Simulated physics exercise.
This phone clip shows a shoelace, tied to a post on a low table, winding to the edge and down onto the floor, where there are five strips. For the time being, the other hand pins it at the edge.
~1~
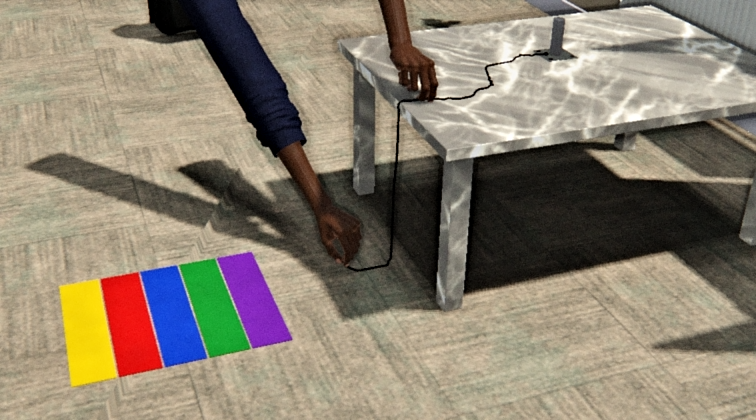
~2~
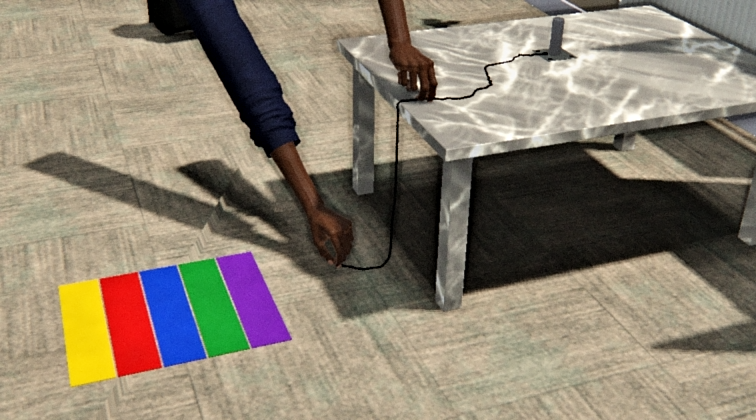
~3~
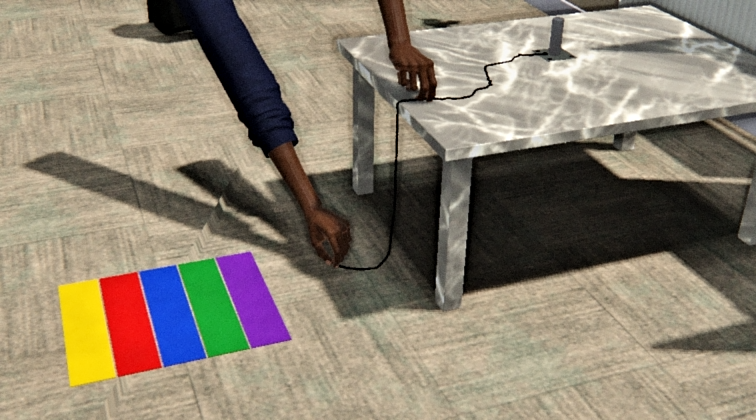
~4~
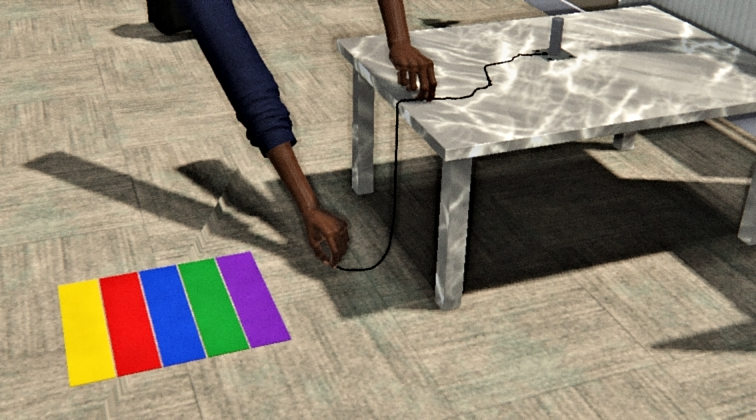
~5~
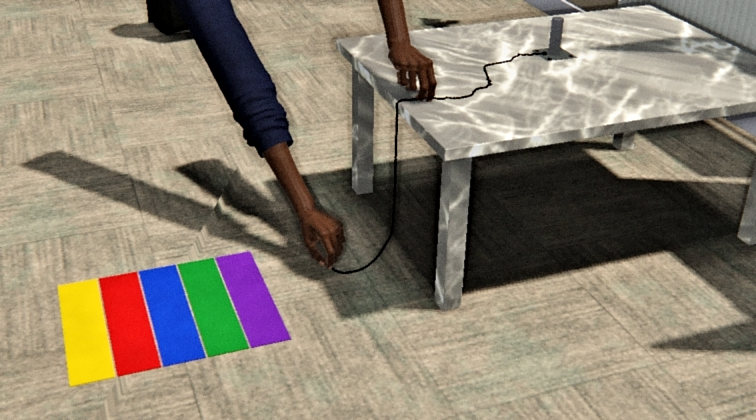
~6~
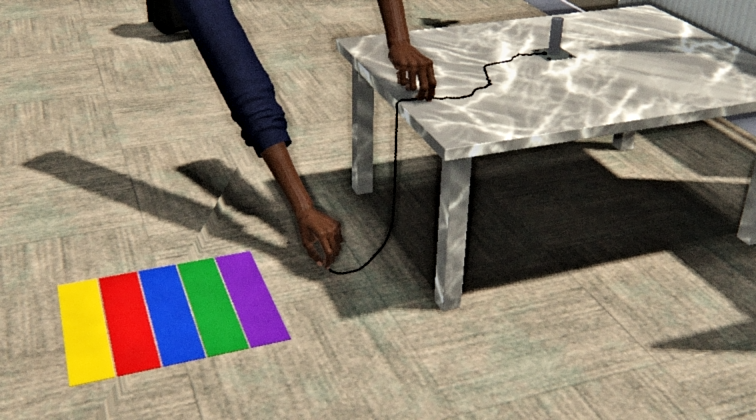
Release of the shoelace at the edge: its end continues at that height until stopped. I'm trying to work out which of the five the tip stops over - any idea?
I would say the blue one.
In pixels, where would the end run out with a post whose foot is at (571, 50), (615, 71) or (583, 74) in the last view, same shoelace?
The first try gives about (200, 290), the second about (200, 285) and the third about (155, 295).
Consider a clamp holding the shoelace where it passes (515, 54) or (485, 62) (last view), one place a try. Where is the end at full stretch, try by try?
In order of the tries, it's near (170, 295) and near (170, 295).
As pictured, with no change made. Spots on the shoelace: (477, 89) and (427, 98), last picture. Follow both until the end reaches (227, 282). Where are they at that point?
The first at (429, 88), the second at (389, 122).
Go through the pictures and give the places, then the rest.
The first frame shows end (343, 261); purple (265, 326); green (223, 335); blue (181, 343); red (137, 353); yellow (92, 362).
The second frame shows end (335, 263); shoelace through (519, 56) (487, 74) (467, 97) (398, 115) (396, 185) (390, 254).
The third frame shows end (333, 263).
The fourth frame shows end (331, 263); shoelace through (519, 56) (487, 74) (467, 97) (397, 115) (395, 185) (386, 254).
The fifth frame shows end (326, 264).
The sixth frame shows end (324, 264); shoelace through (518, 56) (486, 74) (466, 97) (397, 115) (395, 185) (378, 252).
A little later, end near (228, 282); over green.
Next, end near (188, 290); over green.
When it is tight, end near (164, 294); over blue. Over blue.
